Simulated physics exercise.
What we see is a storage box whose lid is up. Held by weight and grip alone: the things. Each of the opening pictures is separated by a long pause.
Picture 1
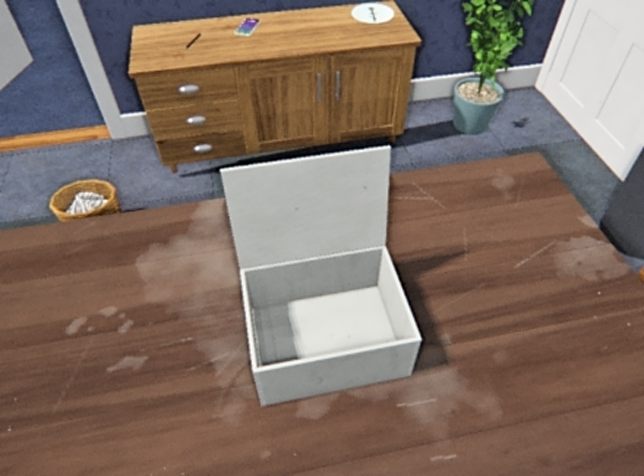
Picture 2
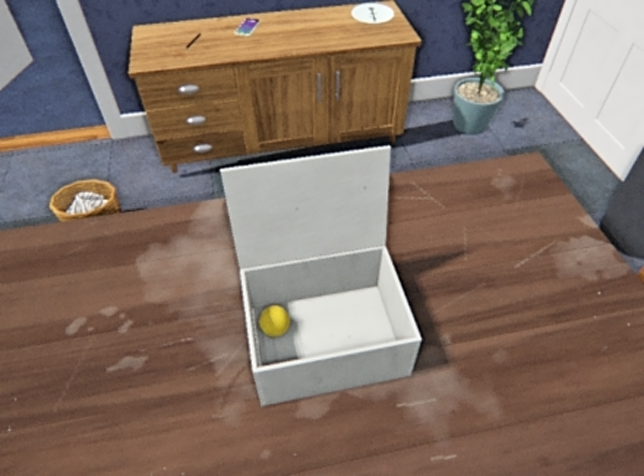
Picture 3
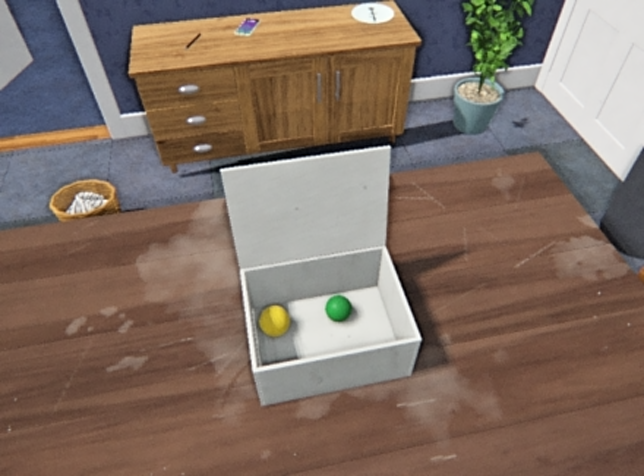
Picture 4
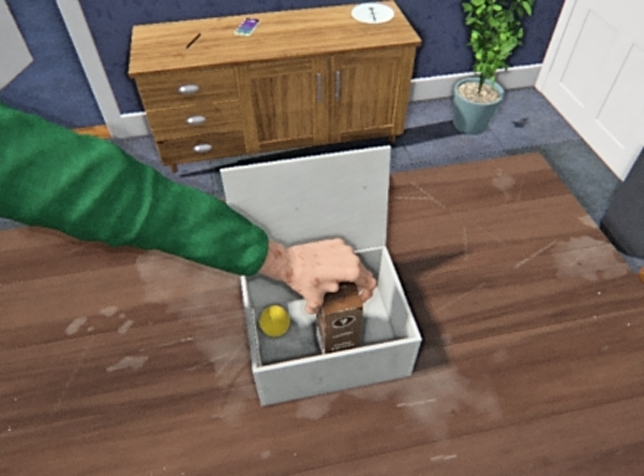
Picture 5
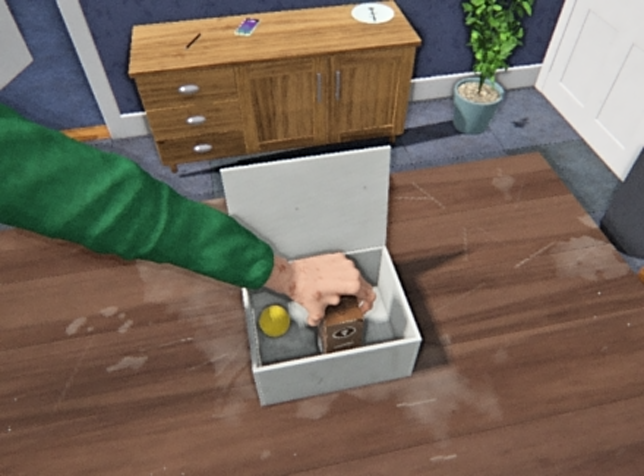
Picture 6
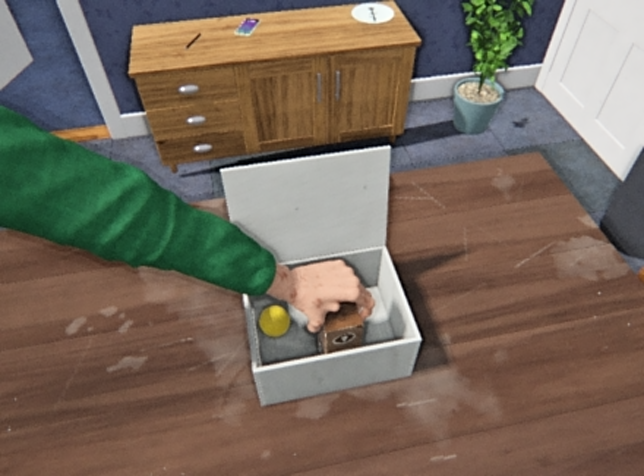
A green-sleeved arm comes into view from the left over an open white box on a scuffed wooden floor, seen from above by a still camera, with a wooden sideboard and potted plant behind. The box is empty at first, then a yellow lemon appears at its left and a green ball-like fruit near its middle. The hand then holds a brown carton inside the box, lowering it slightly.
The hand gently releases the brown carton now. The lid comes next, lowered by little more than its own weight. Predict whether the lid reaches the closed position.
It does not reach it.
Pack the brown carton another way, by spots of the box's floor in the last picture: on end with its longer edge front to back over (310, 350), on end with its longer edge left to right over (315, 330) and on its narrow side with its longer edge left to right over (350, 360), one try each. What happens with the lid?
The first attempt ends with the lid standing open, the second with it standing open, and the third with it lying shut.
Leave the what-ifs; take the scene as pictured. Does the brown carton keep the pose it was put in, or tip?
It stays as it was set.
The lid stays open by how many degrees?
Roughly 20 degrees above the rim.
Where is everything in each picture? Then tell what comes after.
The last thing is not in view yet, in the first picture.
The last thing is not in view yet, in the second picture.
The last thing is not in view yet; green lemon (339, 308), in the third picture.
On its way; brown carton (338, 323), in the fourth picture.
On its way; brown carton (339, 333), in the fifth picture.
In place under the hand; brown carton (339, 339), in the sixth picture.
Then, 1.10 s on from there, lid starting down.
Then, 1.50 s on from there, lid 66° above the rim.
Then, 1.70 s on from there, lid 46° above the rim.
Then, 1.90 s on from there, lid 20° above the rim.
In the end, lid 20° above the rim; all 3 unmoved. At the end, from the last picture's camera, brown carton near (339, 339).
